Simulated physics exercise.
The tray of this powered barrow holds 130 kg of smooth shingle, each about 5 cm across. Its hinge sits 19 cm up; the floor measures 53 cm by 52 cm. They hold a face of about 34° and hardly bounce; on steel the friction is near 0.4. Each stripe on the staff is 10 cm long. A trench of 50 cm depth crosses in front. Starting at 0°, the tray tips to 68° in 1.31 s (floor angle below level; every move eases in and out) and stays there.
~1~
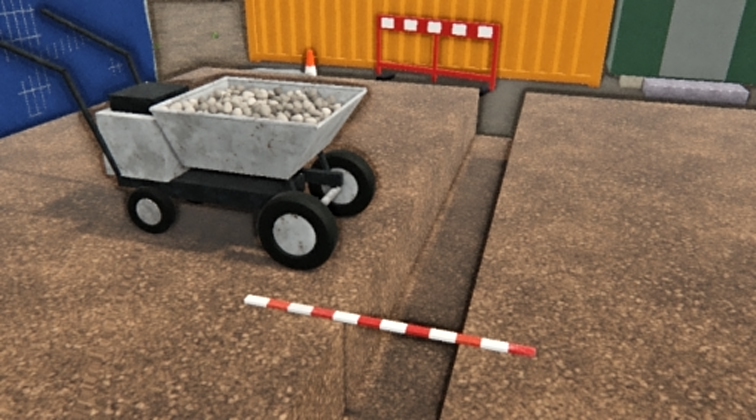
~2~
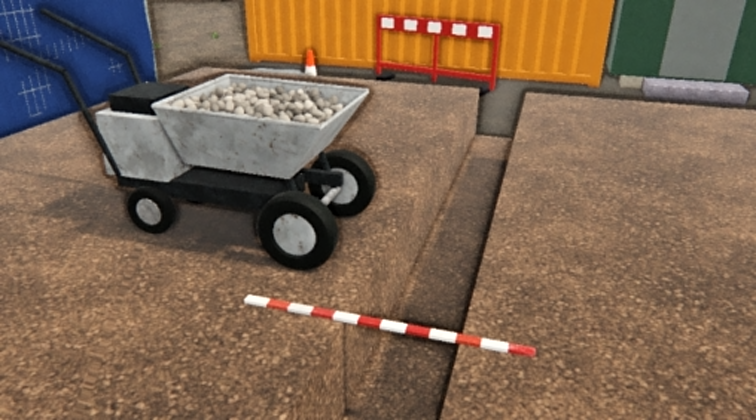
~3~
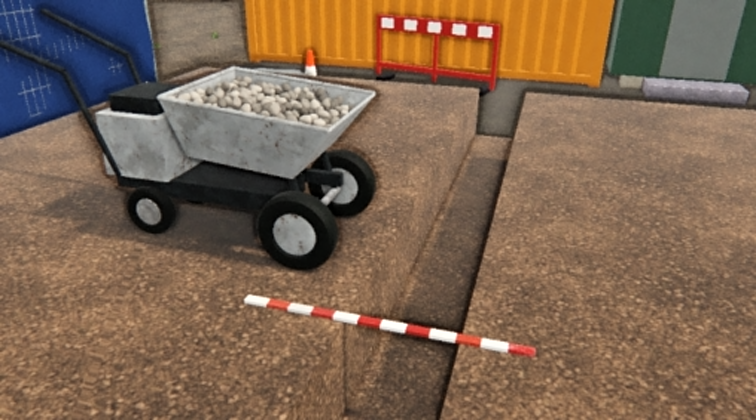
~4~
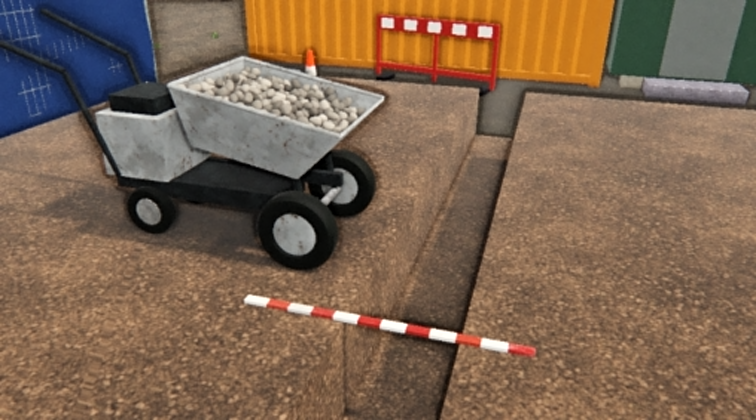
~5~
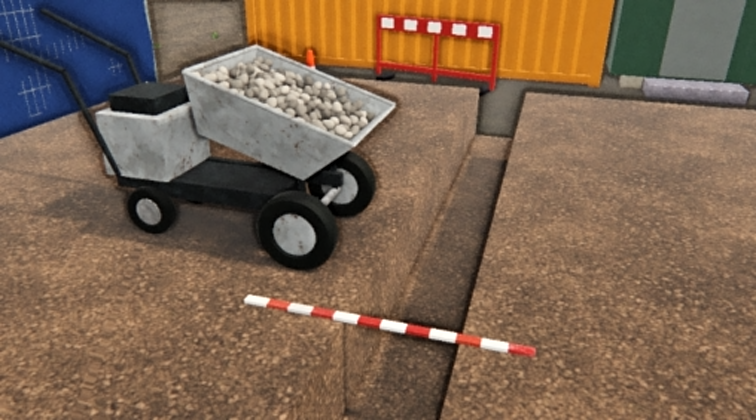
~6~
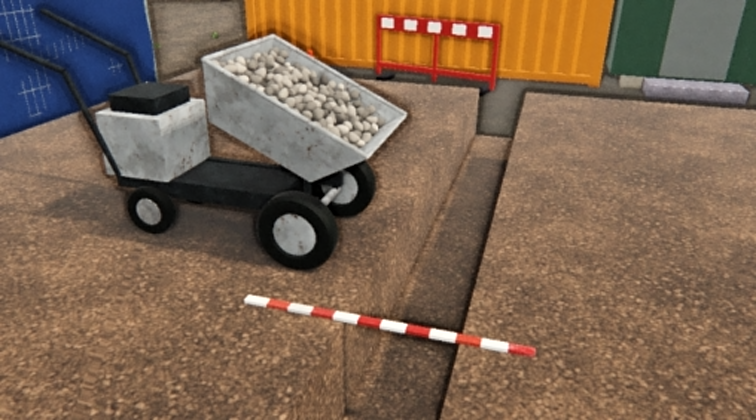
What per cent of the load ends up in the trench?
Roughly 75 per cent ends in the trench.
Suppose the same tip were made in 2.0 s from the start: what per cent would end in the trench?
Then about 85 per cent.
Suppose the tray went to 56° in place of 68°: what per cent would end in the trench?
In that case some 50 per cent.
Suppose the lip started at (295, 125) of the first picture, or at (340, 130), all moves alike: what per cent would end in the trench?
First some 95, then 55 per cent.
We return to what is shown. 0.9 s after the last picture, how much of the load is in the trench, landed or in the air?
About 30 per cent by then.
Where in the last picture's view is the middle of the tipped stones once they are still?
Their middle is at about (453, 329).
Then, 0.4 s after the last picture the floor is at 57°, 99 % in the tray, 1 % in the trench; the foremost stones are at (430, 185).
Then, 0.9 s after the last picture the floor is at 68°, 54 % in the tray, 31 % in the trench, 15 % past the trench; the foremost stones are at (548, 260).
Then, 1.2 s after the last picture the floor is at 68°, 25 % in the tray, 50 % in the trench, 25 % past the trench; the foremost stones are at (670, 285).
Then, 3.2 s after the last picture the floor is at 68°, 0 % in the tray, 75 % in the trench, 25 % past the trench; the foremost stones are past the picture's edge.
